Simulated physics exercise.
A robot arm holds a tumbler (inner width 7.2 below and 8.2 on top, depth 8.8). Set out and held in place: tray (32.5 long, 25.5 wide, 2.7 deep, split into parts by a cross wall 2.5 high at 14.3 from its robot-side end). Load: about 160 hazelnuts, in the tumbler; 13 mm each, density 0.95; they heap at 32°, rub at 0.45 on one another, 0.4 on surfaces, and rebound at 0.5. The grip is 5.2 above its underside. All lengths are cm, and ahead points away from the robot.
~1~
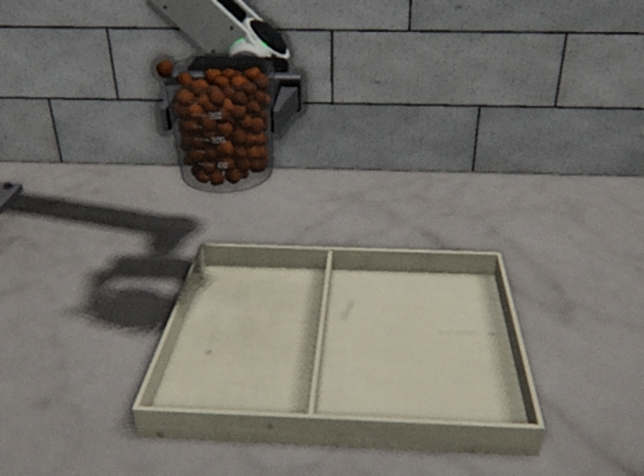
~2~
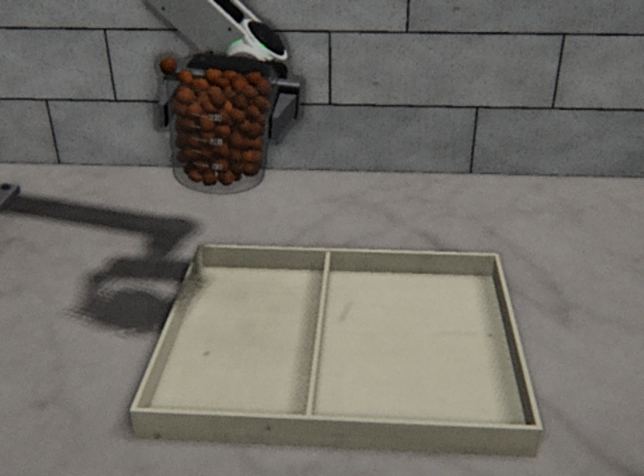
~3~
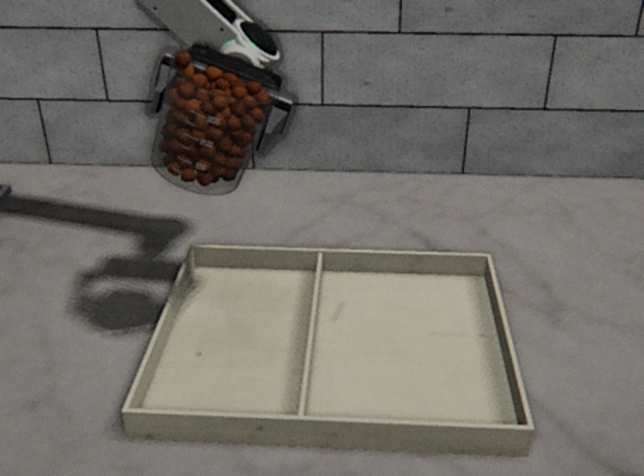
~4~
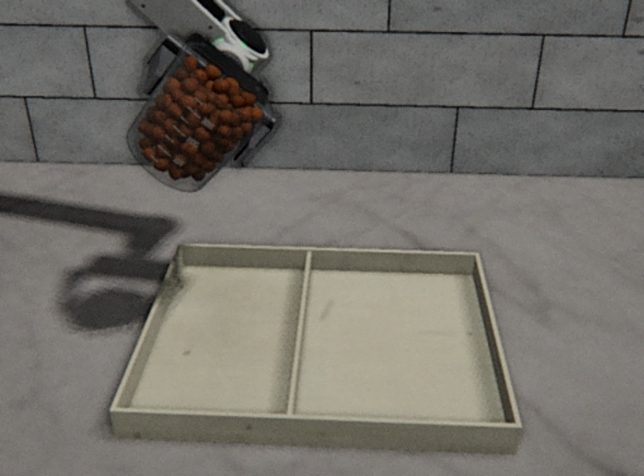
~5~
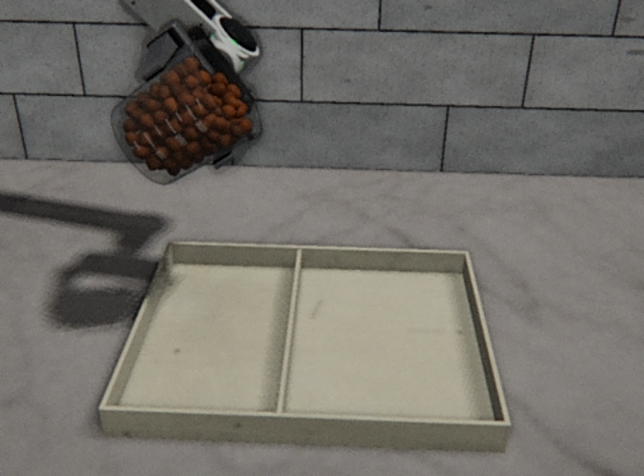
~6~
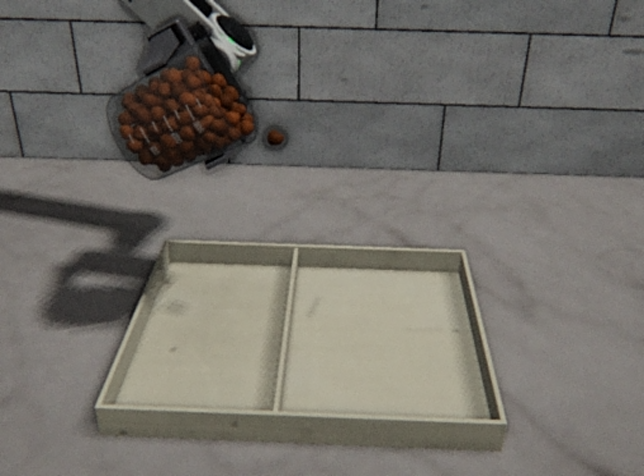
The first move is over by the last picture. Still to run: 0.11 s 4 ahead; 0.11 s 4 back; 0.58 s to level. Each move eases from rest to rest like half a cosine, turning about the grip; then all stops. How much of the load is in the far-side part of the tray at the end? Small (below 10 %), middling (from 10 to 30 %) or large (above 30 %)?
Answer: Middling; from 10 to 30 % of the hazelnuts finish in the far-side part of the tray.
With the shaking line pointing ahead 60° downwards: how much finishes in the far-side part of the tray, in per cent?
About 5 per cent.
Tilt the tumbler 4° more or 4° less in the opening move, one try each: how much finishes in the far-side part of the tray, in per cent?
About 25 and 15 per cent.
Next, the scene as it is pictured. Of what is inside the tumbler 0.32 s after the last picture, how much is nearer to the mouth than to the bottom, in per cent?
Roughly 40 per cent.
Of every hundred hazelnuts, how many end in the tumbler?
Some 75 per cent.
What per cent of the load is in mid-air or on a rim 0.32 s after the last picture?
Roughly 21 per cent.
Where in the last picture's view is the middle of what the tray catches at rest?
Around (352, 335).
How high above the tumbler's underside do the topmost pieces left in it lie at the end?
Some 8.5 cm.
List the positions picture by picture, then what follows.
In the first frame, tumbler middle at (223, 125), level; upper third of the load around (221, 99), from x 165 to 260, top at y 70; 165 in the tumbler.
In the second frame, tumbler middle at (220, 126), tilted 6° forward; upper third of the load around (219, 99), from x 170 to 265, top at y 65.
In the third frame, tumbler middle at (210, 126), tilted 21° forward; upper third of the load around (212, 100), from x 165 to 260, top at y 60.
In the fourth frame, tumbler middle at (196, 122), tilted 40° forward; upper third of the load around (196, 99), from x 145 to 255, top at y 65.
In the fifth frame, tumbler middle at (184, 118), tilted 55° forward; upper third of the load around (185, 96), from x 130 to 245, top at y 65.
In the sixth frame, tumbler middle at (180, 116), tilted 61° forward; upper third of the load around (182, 94), from x 125 to 275, top at y 65; 164 in the tumbler, 1 in flight or on a rim.
Then, 0.32 s after the last picture, tilted 57° forward, highest piece 26 above the table; 123 in the tumbler, 8 in the far-side part, 34 in flight or on a rim.
Then, 0.64 s after the last picture, tilted 11° forward, highest piece 27 above the table; 123 in the tumbler, 30 in the far-side part, 10 in the robot-side part, 2 on the table or floor.
Then, 1.00 s after the last picture, level, highest piece 27 above the table; 123 in the tumbler, 30 in the far-side part, 10 in the robot-side part, 2 on the table or floor.
Then, 2.05 s after the last picture, level, highest piece 27 above the table; 123 in the tumbler, 30 in the far-side part, 10 in the robot-side part, 2 on the table or floor.
Final count, 123 in the tumbler, 30 in the far-side part, 10 in the robot-side part, 2 on the table or floor. That is 18 % in the far-side part of the tray.
